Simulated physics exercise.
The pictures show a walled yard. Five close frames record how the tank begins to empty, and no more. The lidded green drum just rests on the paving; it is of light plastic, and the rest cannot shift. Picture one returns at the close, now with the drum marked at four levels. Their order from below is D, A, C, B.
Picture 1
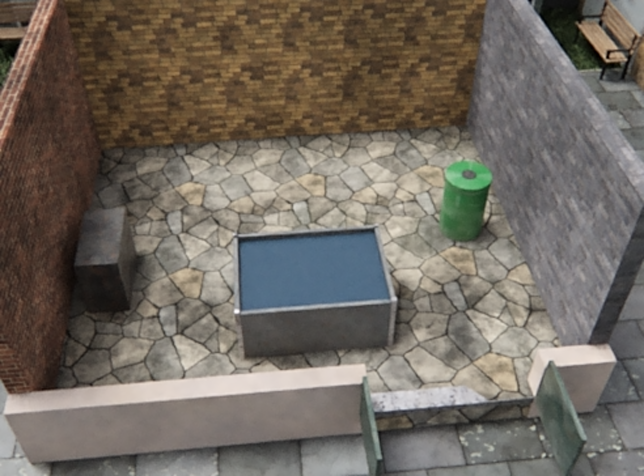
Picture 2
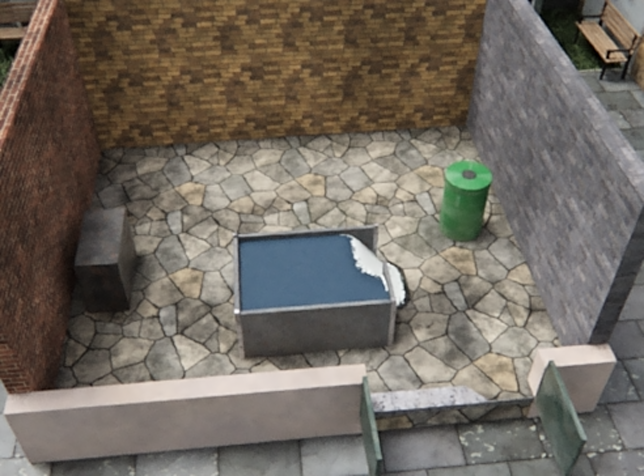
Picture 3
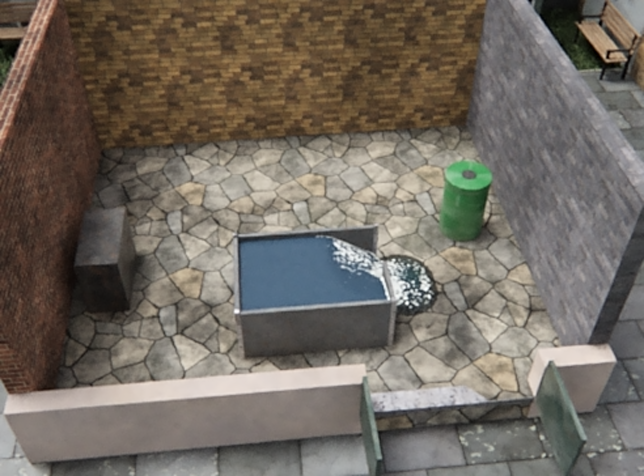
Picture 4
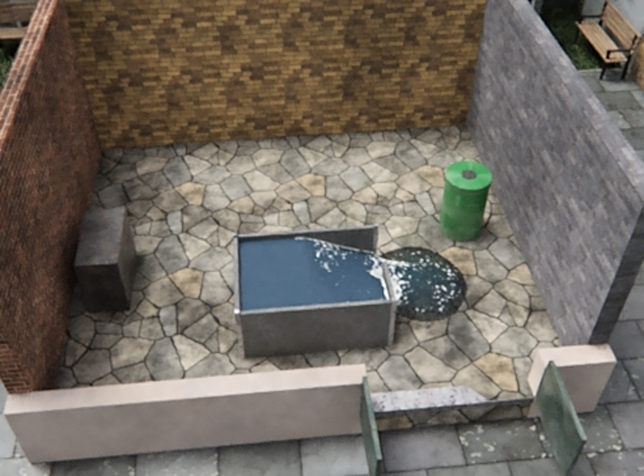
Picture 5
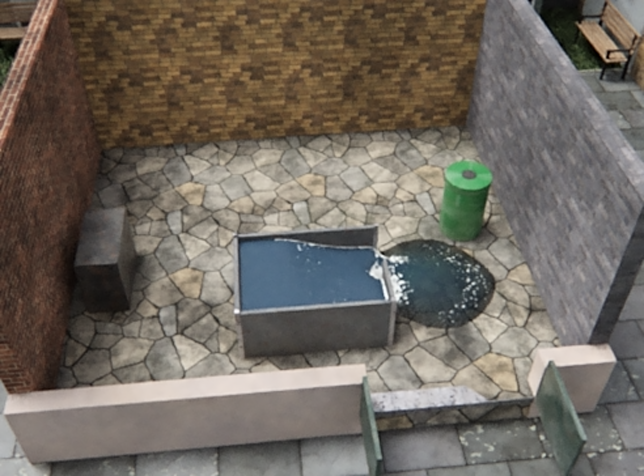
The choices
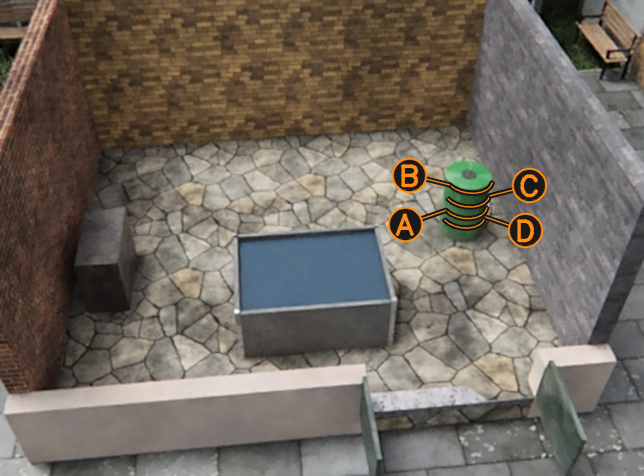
In a walled yard, water pours from a tank's right side and spreads across the paving.
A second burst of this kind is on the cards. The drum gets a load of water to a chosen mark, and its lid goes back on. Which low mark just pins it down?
D will do.
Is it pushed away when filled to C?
No.
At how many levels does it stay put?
All of the four.
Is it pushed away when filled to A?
No, that is safe.
In orange, A at (470, 218); B at (475, 193); C at (472, 206); D at (468, 228); from the bottom up D, A, C, B.
If A is chosen, it does not move.
If B is chosen, it does not move.
If C is chosen, it does not move.
If D is chosen, it does not move.
